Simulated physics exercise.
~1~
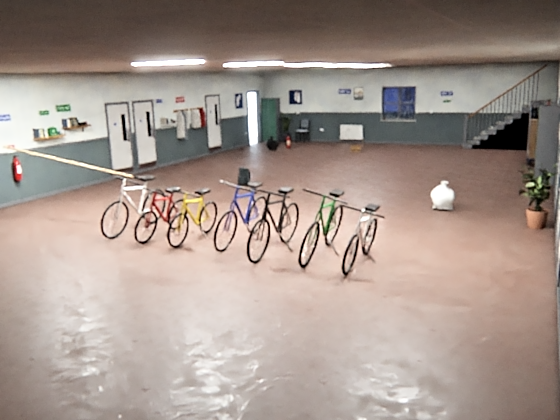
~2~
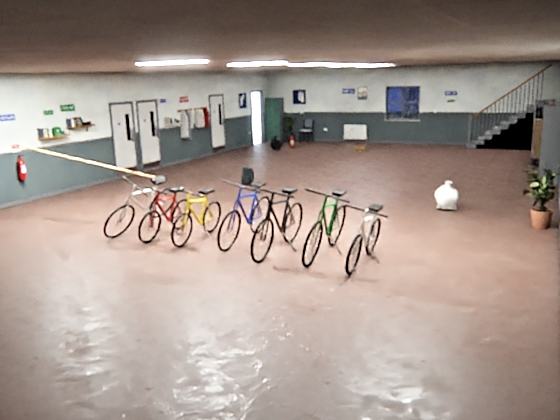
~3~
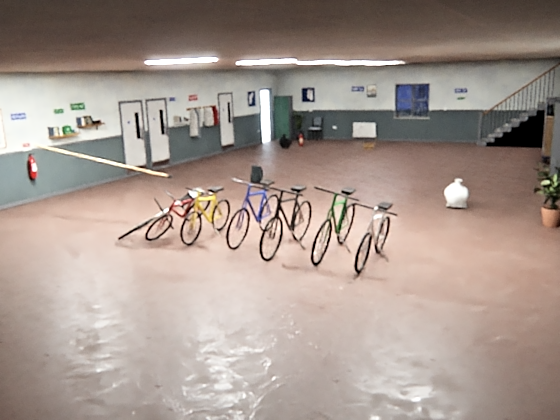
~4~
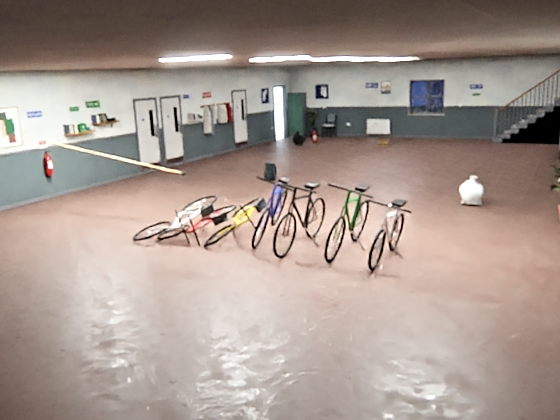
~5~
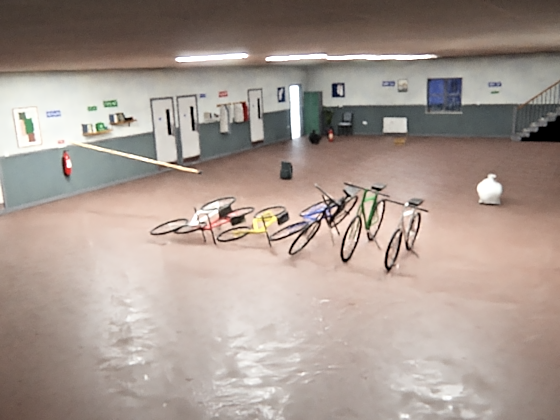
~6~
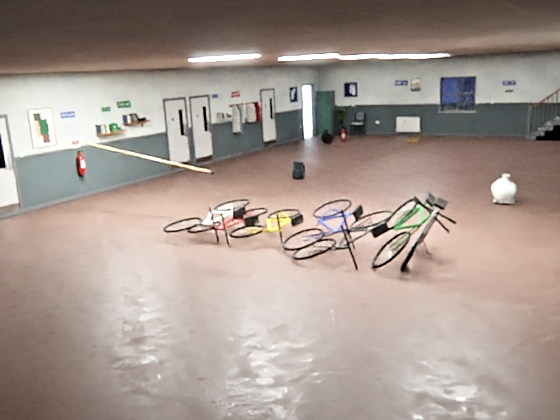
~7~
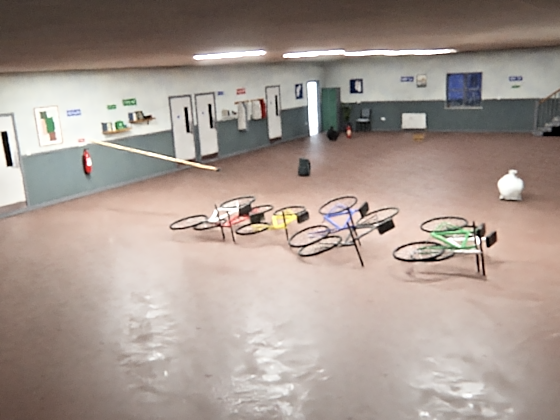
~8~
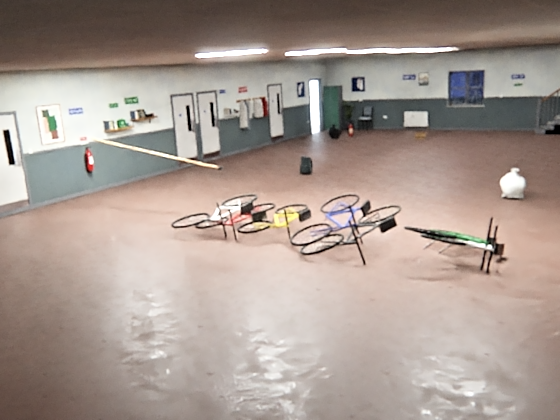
In the video, a row of seven bicycles stands in a large hall, and the leftmost one tips over to the right. The red, yellow, blue and remaining bicycles topple in turn toward the right, until none is left standing and all lie on the floor.
